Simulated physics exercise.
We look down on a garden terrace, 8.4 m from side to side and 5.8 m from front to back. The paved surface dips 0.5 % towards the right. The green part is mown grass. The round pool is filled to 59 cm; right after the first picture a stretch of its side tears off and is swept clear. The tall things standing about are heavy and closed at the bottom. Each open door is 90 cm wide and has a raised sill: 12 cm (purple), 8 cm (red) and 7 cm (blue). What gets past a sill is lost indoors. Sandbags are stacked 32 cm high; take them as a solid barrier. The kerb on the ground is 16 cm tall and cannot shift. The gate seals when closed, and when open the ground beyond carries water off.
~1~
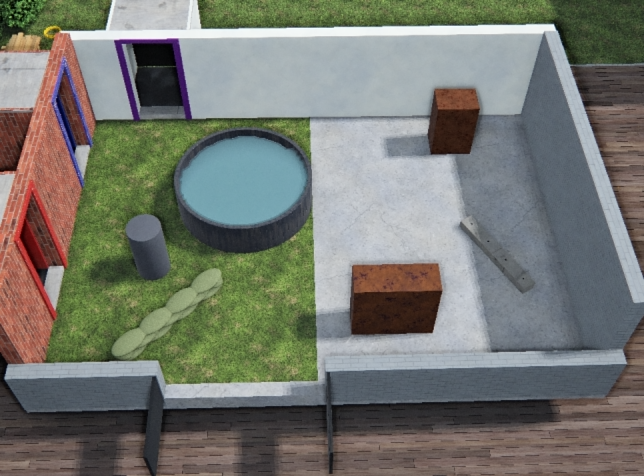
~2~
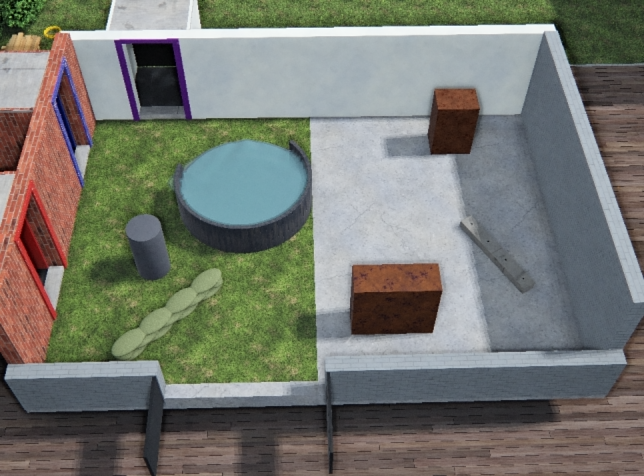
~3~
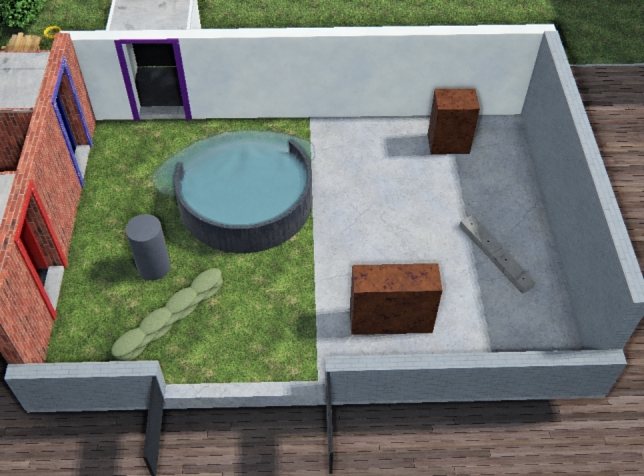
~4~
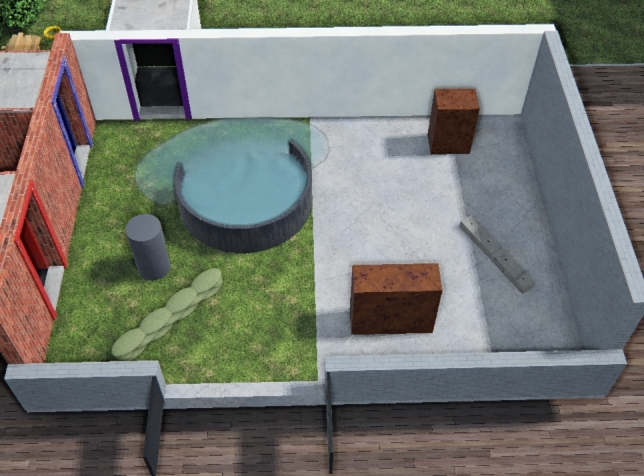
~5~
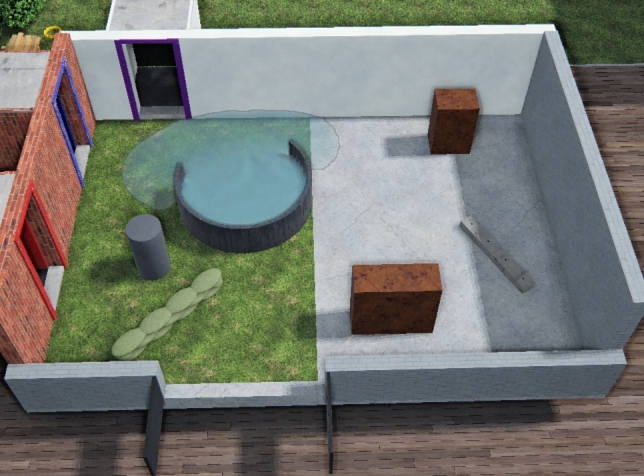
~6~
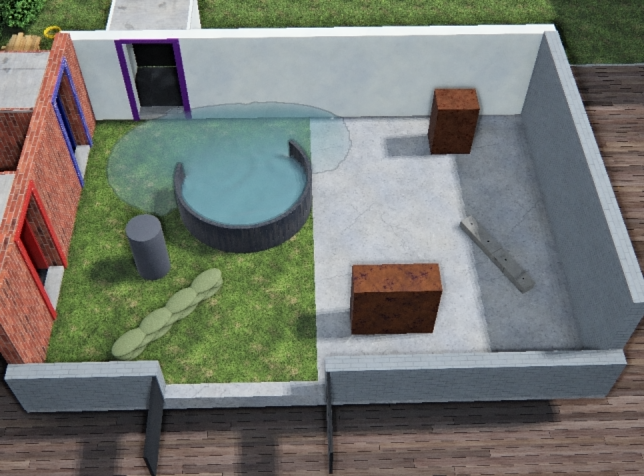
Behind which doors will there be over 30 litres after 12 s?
The water let in: At the purple door it passes the limit; at the red door it does not reach the limit; at the blue door it goes over the limit.
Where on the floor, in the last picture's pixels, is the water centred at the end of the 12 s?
Around (299, 228).
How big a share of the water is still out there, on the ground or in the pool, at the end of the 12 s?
Some 90 per cent remains.
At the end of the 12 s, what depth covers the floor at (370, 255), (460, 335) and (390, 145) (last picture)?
In that order: 4, 4 and 4 cm.
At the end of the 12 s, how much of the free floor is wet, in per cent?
About 95 per cent.
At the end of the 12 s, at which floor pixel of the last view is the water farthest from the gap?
Near (585, 374).
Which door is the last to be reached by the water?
The red one.
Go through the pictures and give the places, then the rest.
In the first frame, the round pool at (244, 178) is whole and still, 59 cm deep.
In the second frame, the front is at (299, 160), 1.3 m from the gap at (231, 150); 0.6 m2 of floor is under water; 59 cm left at the back of the round pool.
In the third frame, water pours out at (232, 152) and has run 1.5 m, to (156, 181); deepest outside 30 cm, 59 cm at the round pool's back.
In the fourth frame, the front is at (324, 144), 1.8 m from the gap at (232, 153); 3.8 m2 of floor is under water; 59 cm left at the back of the round pool.
In the fifth frame, the front is at (333, 135), 2.0 m from the gap at (232, 153); 5.0 m2 of floor is under water; 56 cm left at the back of the round pool.
In the sixth frame, water pours out at (232, 153) and has run 2.3 m, to (338, 117); deepest outside 45 cm, 50 cm at the round pool's back.
A moment later water covers 20 % of the floor and is deepest (40 cm) near (225, 125); purple door 25 cm at the sill, 16 L in, red door not reached, blue door 10 cm at the sill, 0 L in.
Soon after water covers 25 % of the floor and is deepest (38 cm) near (106, 120); purple door 22 cm at the sill, 58 L in, red door not reached, blue door 18 cm at the sill, 9 L in.
Next water covers 45 % of the floor and is deepest (22 cm) near (516, 115); purple door 17 cm at the sill, 85 L in, red door not reached, blue door 18 cm at the sill, 80 L in.
Later on water covers 75 % of the floor and is deepest (12 cm) near (554, 261); purple door 7 cm at the sill, 97 L in, red door 7 cm at the sill, 0 L in, blue door 7 cm at the sill, 131 L in.
At the end water covers 95 % of the floor and is deepest (8 cm) near (516, 115); purple door 5 cm at the sill, 97 L in, red door 6 cm at the sill, 0 L in, blue door 5 cm at the sill, 131 L in.
